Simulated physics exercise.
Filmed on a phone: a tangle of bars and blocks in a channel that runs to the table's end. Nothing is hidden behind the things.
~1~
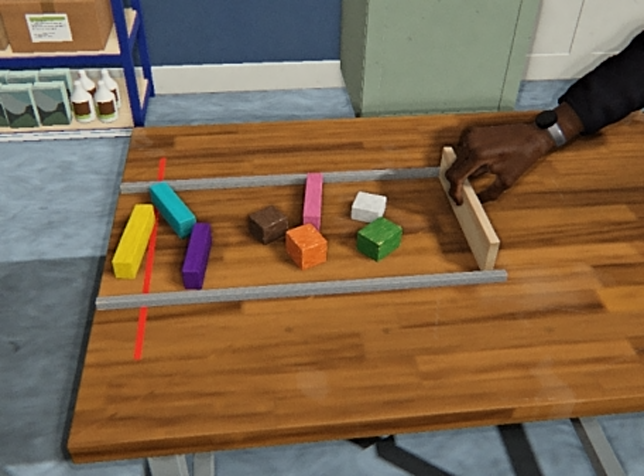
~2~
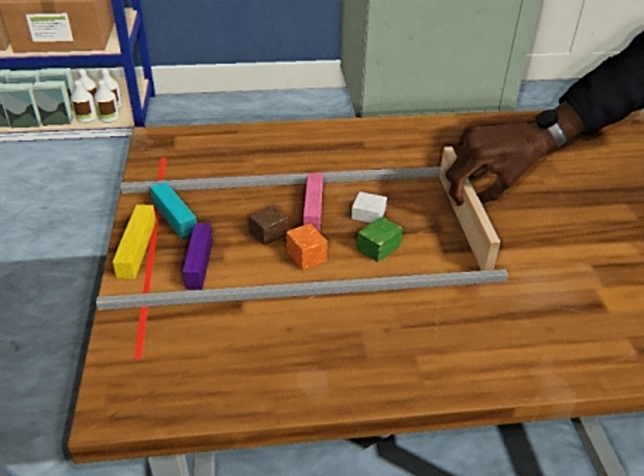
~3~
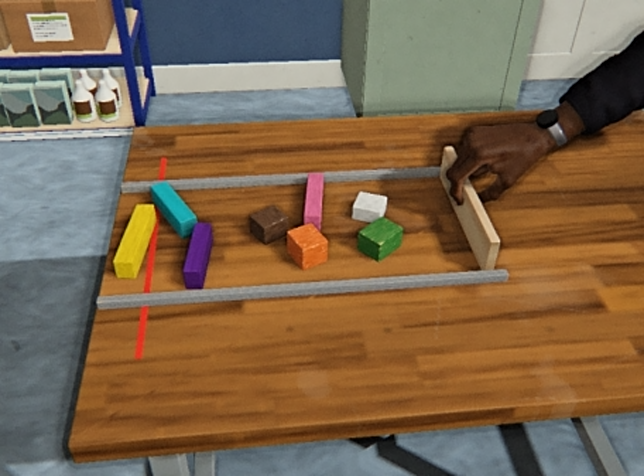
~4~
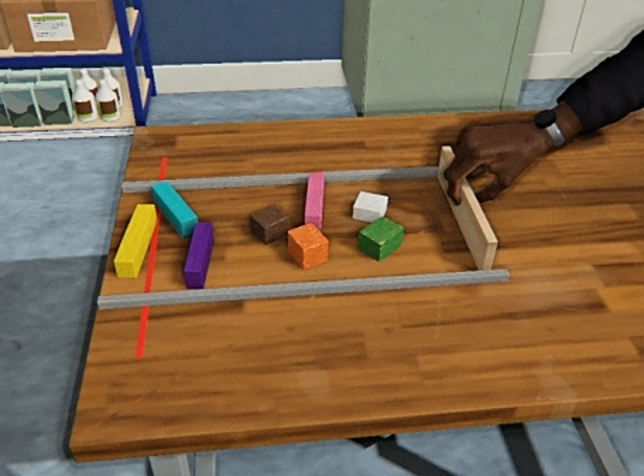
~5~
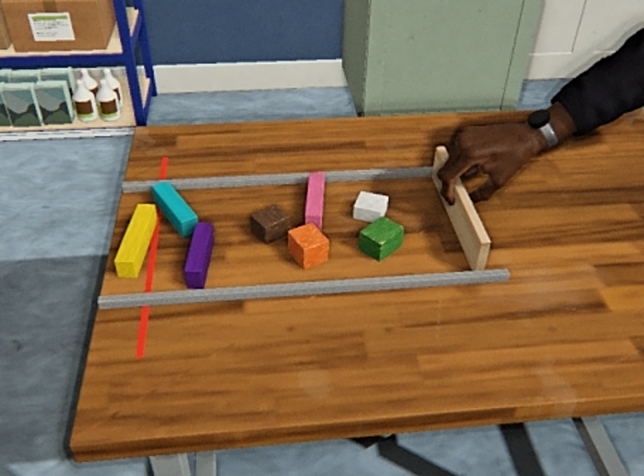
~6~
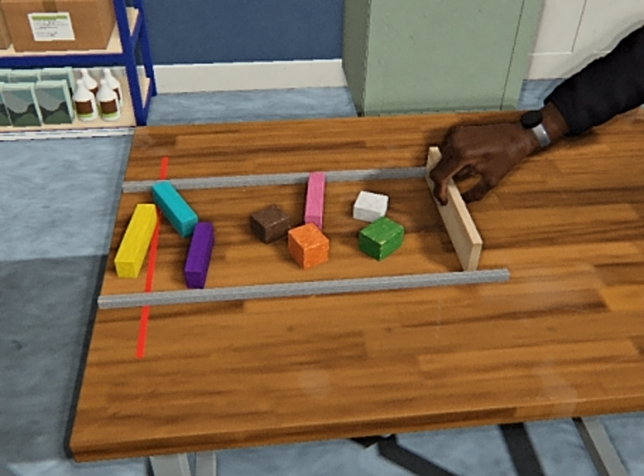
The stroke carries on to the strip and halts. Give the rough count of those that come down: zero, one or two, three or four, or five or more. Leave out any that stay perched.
Outcome: The number that fall off is three or four.
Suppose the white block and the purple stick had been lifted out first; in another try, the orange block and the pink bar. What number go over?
First 1, then 1.
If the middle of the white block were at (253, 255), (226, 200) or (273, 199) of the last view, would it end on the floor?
The white block goes over; remains up; holds on.
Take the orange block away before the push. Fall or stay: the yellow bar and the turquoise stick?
The yellow bar is lost, the turquoise stick falls.
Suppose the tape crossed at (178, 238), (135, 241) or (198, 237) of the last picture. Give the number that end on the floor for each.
Down on the floor: 1, 5 and 0.
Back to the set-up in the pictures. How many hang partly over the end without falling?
It comes to 2.
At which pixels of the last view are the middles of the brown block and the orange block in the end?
About (108, 245), and the other about (128, 280).
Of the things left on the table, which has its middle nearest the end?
The brown block ends nearest.
A little later, none off yet; yellow bar at rest near (137, 239); turquoise stick at rest near (175, 209); purple stick at rest near (200, 255).
Next, none off yet; yellow bar at rest near (137, 239); turquoise stick at rest near (174, 209); purple stick shifted a little near (180, 257).
When it is over, the number that fall off is three or four; down, purple stick, turquoise stick and yellow bar.
